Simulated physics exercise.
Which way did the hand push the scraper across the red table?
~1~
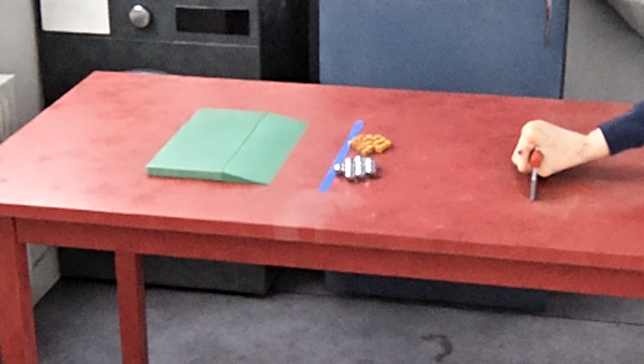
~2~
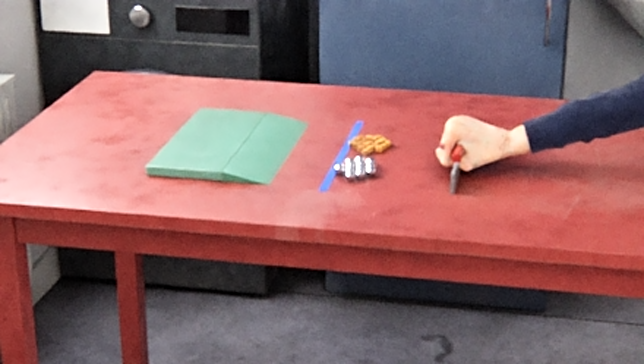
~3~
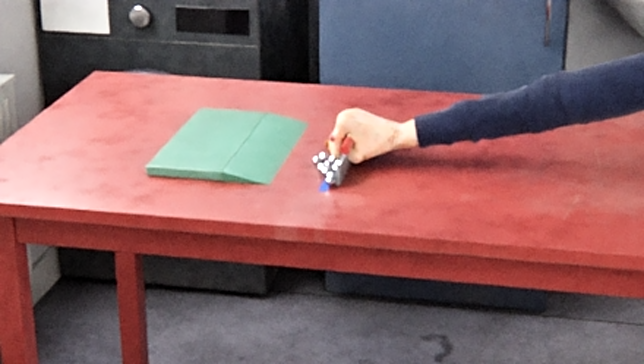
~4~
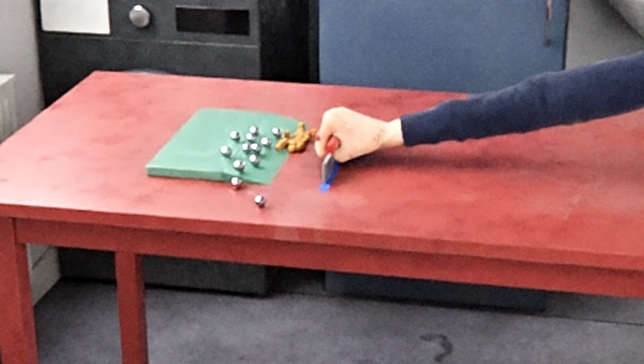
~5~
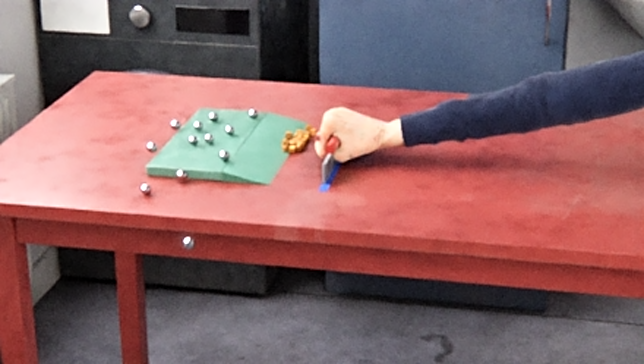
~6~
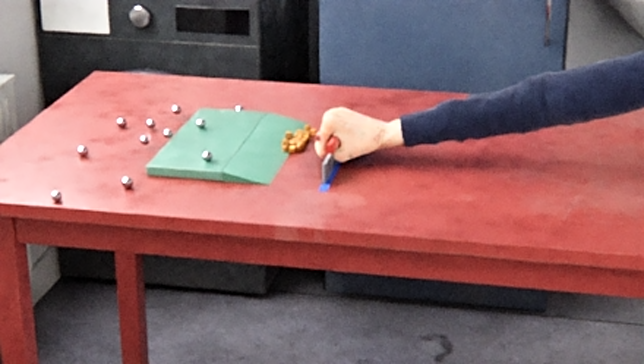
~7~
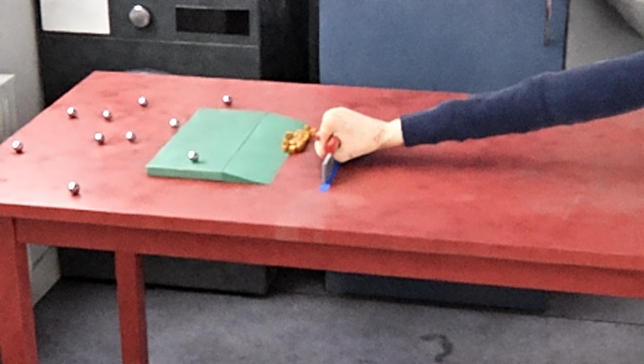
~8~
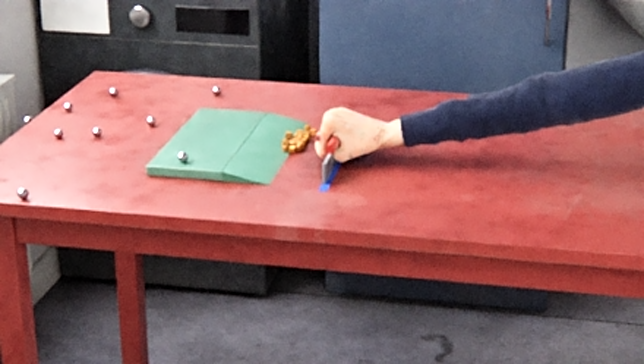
The hand pushed the scraper to the left, toward the green ramp.
Shiny little balls scattered leftward over a green ramp and slab on a red table after a hand pushed a scraper into them and stopped at blue tape, while the orange pieces bunched up by the ramp's edge and stayed there.
